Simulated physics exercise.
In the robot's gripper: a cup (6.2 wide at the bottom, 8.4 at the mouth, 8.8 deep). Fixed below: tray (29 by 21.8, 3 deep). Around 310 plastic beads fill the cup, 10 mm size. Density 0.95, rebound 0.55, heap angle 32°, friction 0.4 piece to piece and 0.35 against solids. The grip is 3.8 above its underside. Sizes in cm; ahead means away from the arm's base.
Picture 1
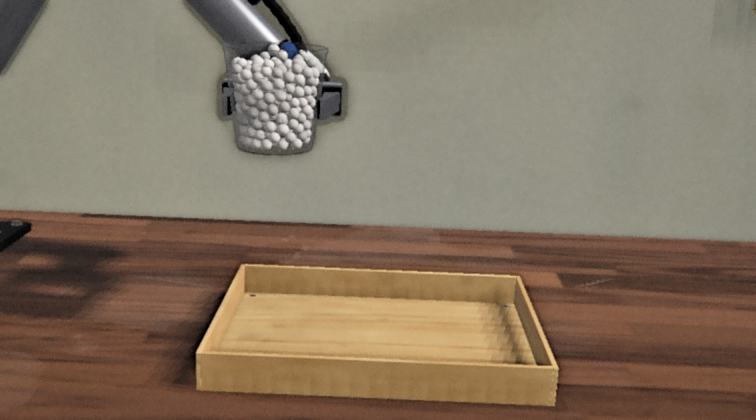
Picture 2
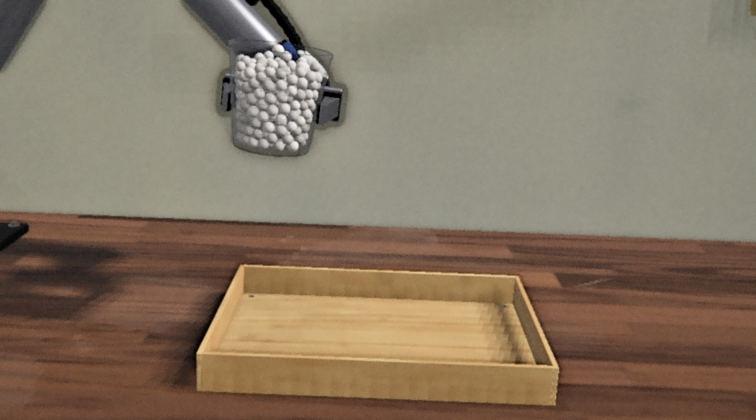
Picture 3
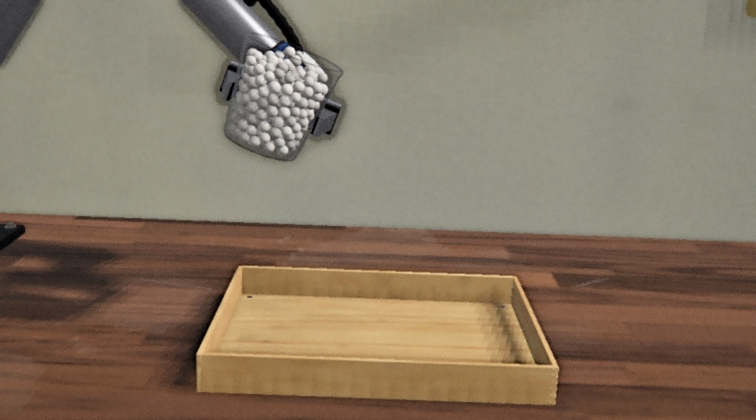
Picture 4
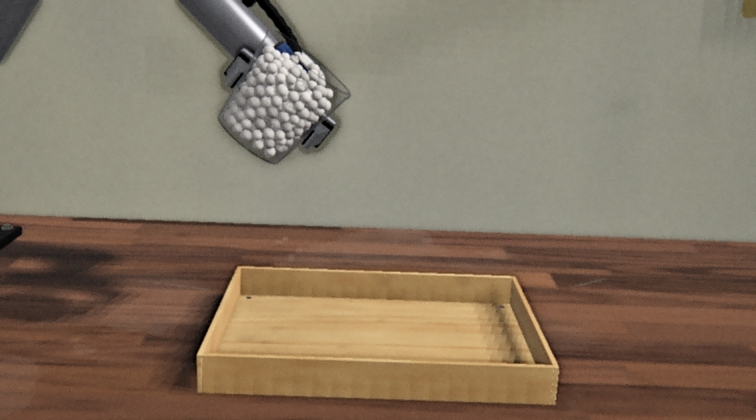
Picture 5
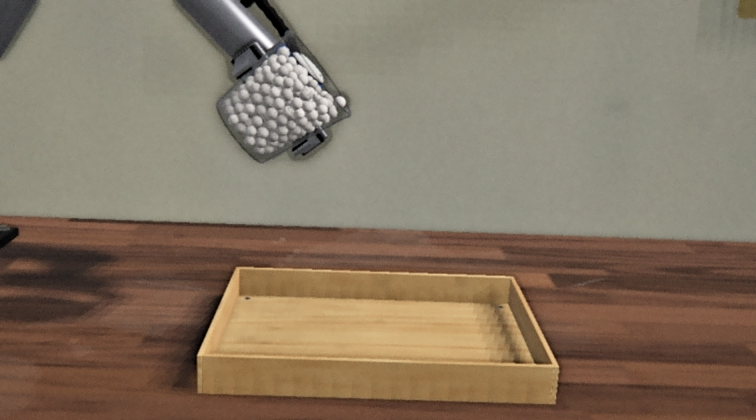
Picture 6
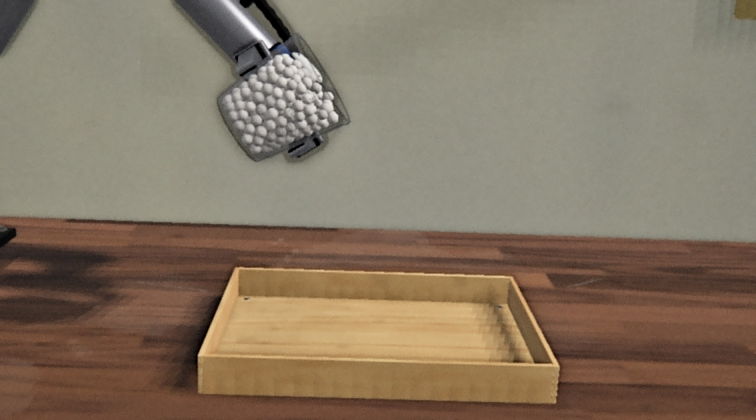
A robotic arm held a clear cup packed with small white beads above a shallow wooden tray, then steadily tilted it to the right until it leaned well over, the beads still inside.
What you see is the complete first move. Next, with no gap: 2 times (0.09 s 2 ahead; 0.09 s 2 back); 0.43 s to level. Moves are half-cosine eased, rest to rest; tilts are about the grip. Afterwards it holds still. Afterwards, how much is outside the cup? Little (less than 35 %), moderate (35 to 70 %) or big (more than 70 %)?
Share outside the cup: Little (less than 35 %).
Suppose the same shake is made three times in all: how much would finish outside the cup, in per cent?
In that case some 25 per cent.
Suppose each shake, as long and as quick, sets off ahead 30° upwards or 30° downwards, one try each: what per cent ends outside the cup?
Some 25 and 10 per cent.
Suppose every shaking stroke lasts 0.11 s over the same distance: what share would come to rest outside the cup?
In that case some 15 per cent.
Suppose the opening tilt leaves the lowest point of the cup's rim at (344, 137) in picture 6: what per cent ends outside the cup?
Some 45 per cent.
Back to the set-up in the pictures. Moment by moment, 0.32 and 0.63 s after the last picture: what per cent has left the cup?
In turn: 10, 20.
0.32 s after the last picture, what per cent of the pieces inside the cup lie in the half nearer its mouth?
Some 55 per cent.
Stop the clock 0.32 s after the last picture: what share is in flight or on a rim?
Roughly 7 per cent.
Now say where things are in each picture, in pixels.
Cup middle at (275, 100), level; upper third of the load around (275, 74), from x 235 to 315, top at y 50; 314 in the cup, in the first picture.
Cup middle at (276, 100), tilted 5° forward; upper third of the load around (277, 75), from x 240 to 315, top at y 50, in the second picture.
Cup middle at (277, 101), tilted 20° forward; upper third of the load around (277, 77), from x 235 to 320, top at y 55, in the third picture.
Cup middle at (278, 103), tilted 37° forward; upper third of the load around (280, 80), from x 230 to 330, top at y 50, in the fourth picture.
Cup middle at (279, 104), tilted 52° forward; upper third of the load around (282, 83), from x 230 to 340, top at y 55, in the fifth picture.
Cup middle at (279, 105), tilted 57° forward; upper third of the load around (284, 84), from x 230 to 330, top at y 60; 314 in the cup, in the sixth picture.
Then, 0.32 s after the last picture, tilted 57° forward, highest piece 25 above the table; 276 in the cup, 16 in the tray, 22 in flight or on a rim.
Then, 0.63 s after the last picture, tilted 17° forward, highest piece 27 above the table; 249 in the cup, 59 in the tray, 1 on the table or floor, 5 in flight or on a rim.
Then, 0.99 s after the last picture, level, highest piece 27 above the table; 248 in the cup, 64 in the tray, 1 on the table or floor, 1 in flight or on a rim.
Then, 2.04 s after the last picture, level, highest piece 27 above the table; 248 in the cup, 65 in the tray, 1 on the table or floor.
Final count, 248 in the cup, 65 in the tray, 1 on the table or floor. That is 21 % outside the cup.
